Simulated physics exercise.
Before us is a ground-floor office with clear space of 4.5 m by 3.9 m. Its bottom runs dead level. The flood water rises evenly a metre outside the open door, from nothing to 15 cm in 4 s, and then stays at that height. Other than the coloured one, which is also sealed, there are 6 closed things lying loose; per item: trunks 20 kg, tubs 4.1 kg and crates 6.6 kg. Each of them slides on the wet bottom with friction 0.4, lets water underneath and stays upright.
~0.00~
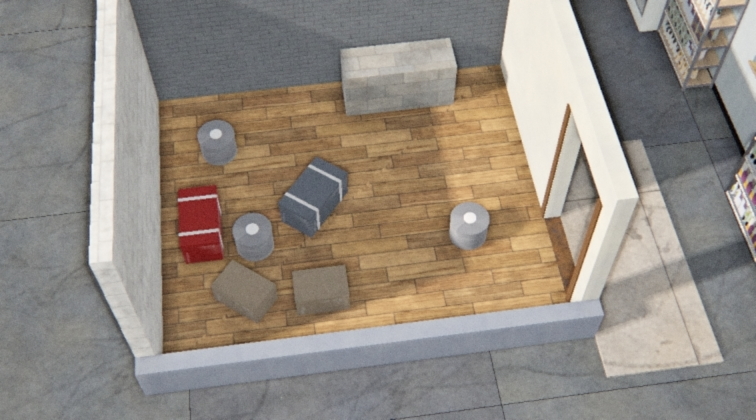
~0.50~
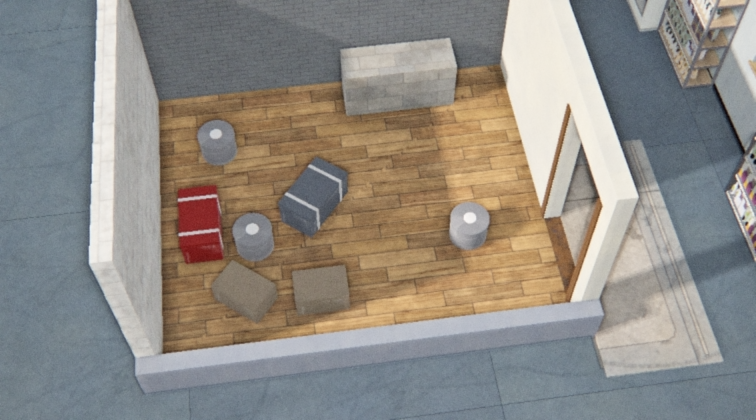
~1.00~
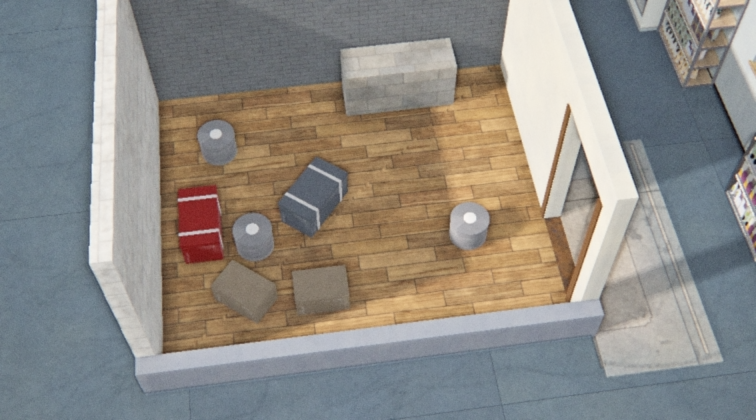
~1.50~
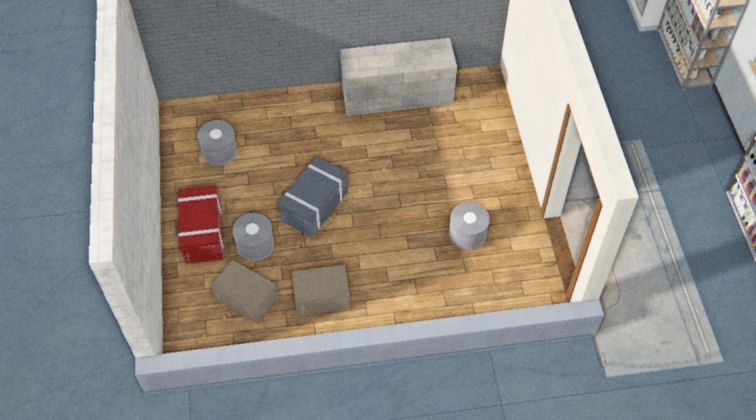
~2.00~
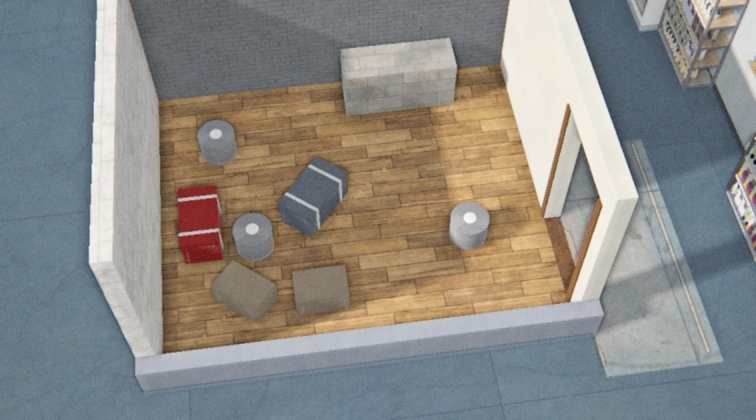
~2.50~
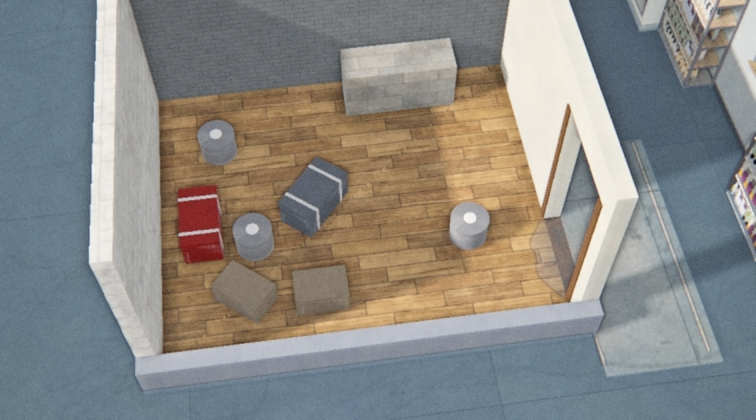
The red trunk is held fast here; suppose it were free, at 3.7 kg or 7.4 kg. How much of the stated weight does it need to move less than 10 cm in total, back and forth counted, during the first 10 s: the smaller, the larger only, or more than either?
It needs more than either.
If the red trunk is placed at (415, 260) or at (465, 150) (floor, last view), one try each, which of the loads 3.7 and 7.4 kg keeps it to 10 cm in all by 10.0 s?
No load; any load.
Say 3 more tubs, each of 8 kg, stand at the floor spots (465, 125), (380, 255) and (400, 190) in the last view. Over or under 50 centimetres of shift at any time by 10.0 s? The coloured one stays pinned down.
Note, in sequence: Not exceeded, exceeded, not exceeded.
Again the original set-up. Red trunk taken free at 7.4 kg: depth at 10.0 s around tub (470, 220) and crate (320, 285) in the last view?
2 and 5 cm.
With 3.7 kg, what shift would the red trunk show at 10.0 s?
About 100 cm.
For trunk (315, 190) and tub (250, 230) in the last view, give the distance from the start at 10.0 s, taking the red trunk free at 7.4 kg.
In turn: 0 cm, 100 cm.
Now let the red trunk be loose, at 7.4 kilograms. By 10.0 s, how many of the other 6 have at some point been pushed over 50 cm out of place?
The total is 4.
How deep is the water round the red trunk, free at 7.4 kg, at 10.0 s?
Around 4 cm.
After 3.5 s the red trunk would be 0 cm from its start with 3.7 kg and 0 cm from its start with 7.4 kg; 0 cm of water round it then.
After 4.5 s the red trunk would be 0 cm from its start with 3.7 kg and 0 cm from its start with 7.4 kg; 0 cm of water round it then.
After 7.0 s the red trunk would be 6 cm from its start with 3.7 kg and 1 cm from its start with 7.4 kg; 1 cm of water round it then.
After 10.0 s the red trunk would be 99 cm from its start with 3.7 kg and 82 cm from its start with 7.4 kg; 4 cm of water round it then.
